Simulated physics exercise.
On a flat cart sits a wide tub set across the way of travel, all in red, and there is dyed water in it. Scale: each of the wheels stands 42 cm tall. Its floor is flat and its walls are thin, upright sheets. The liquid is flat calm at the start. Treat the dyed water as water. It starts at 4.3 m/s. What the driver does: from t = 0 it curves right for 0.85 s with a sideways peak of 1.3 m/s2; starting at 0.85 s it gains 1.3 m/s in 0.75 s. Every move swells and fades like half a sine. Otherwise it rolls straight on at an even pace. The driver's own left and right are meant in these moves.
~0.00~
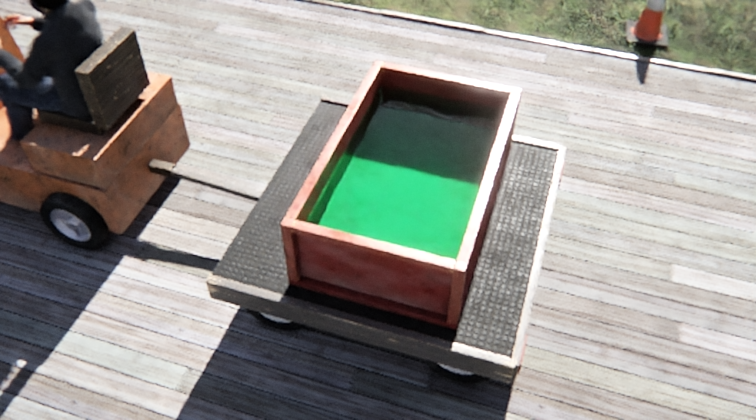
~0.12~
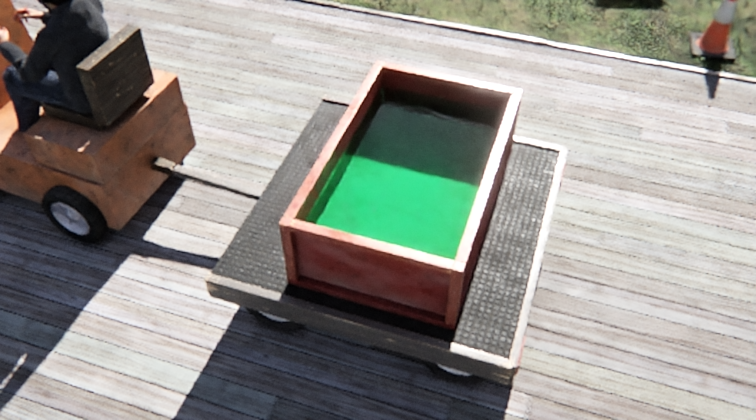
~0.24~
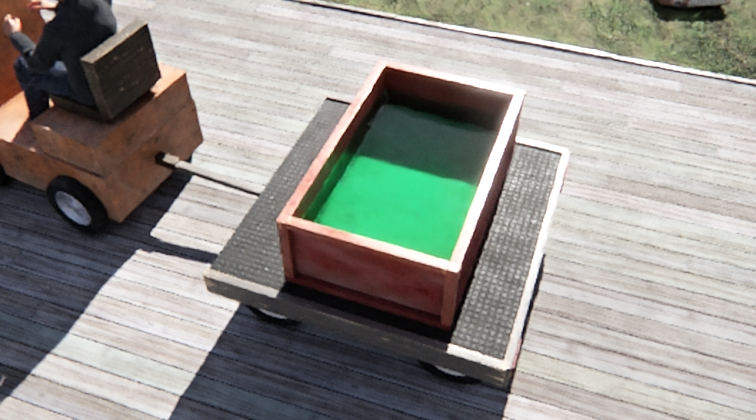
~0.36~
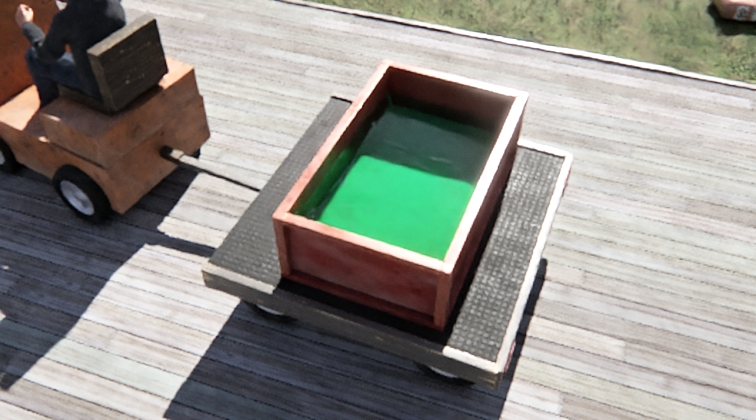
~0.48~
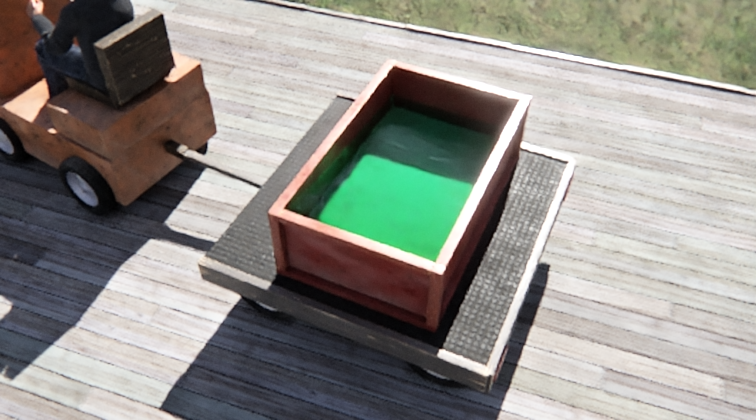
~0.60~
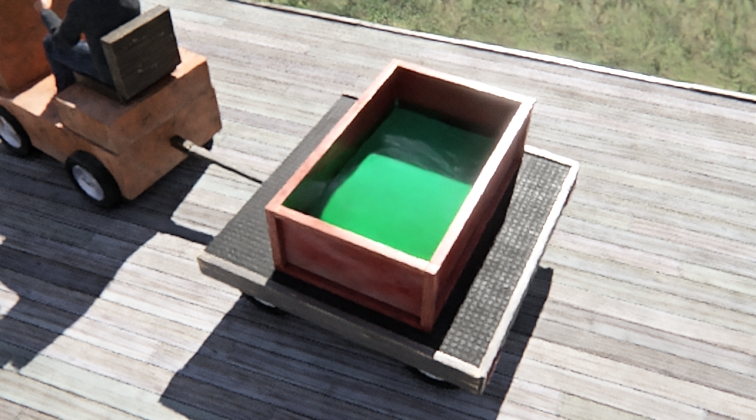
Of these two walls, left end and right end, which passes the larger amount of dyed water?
Over the right end.
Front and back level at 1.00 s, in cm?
About 28 cm in front and 28 cm behind.
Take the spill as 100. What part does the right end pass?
About 50 per cent.
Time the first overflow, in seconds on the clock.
Near 1.6 s.
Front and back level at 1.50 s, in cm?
About 18 cm in front and 48 cm behind.
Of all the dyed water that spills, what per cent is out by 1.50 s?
About 0 per cent.
By 1.00 s it stands 28 cm high behind and 27 cm in front; all of it is still inside.
By 1.50 s it stands 48 cm high behind and 18 cm in front; all of it is still inside.
By 2.10 s it stands 19 cm high behind and 46 cm in front; 5 per cent has gone over the right end, a little elsewhere.
By 4.59 s 10 per cent has gone over the right end, a little elsewhere; the left end has passed 2 per cent and the right end 5.
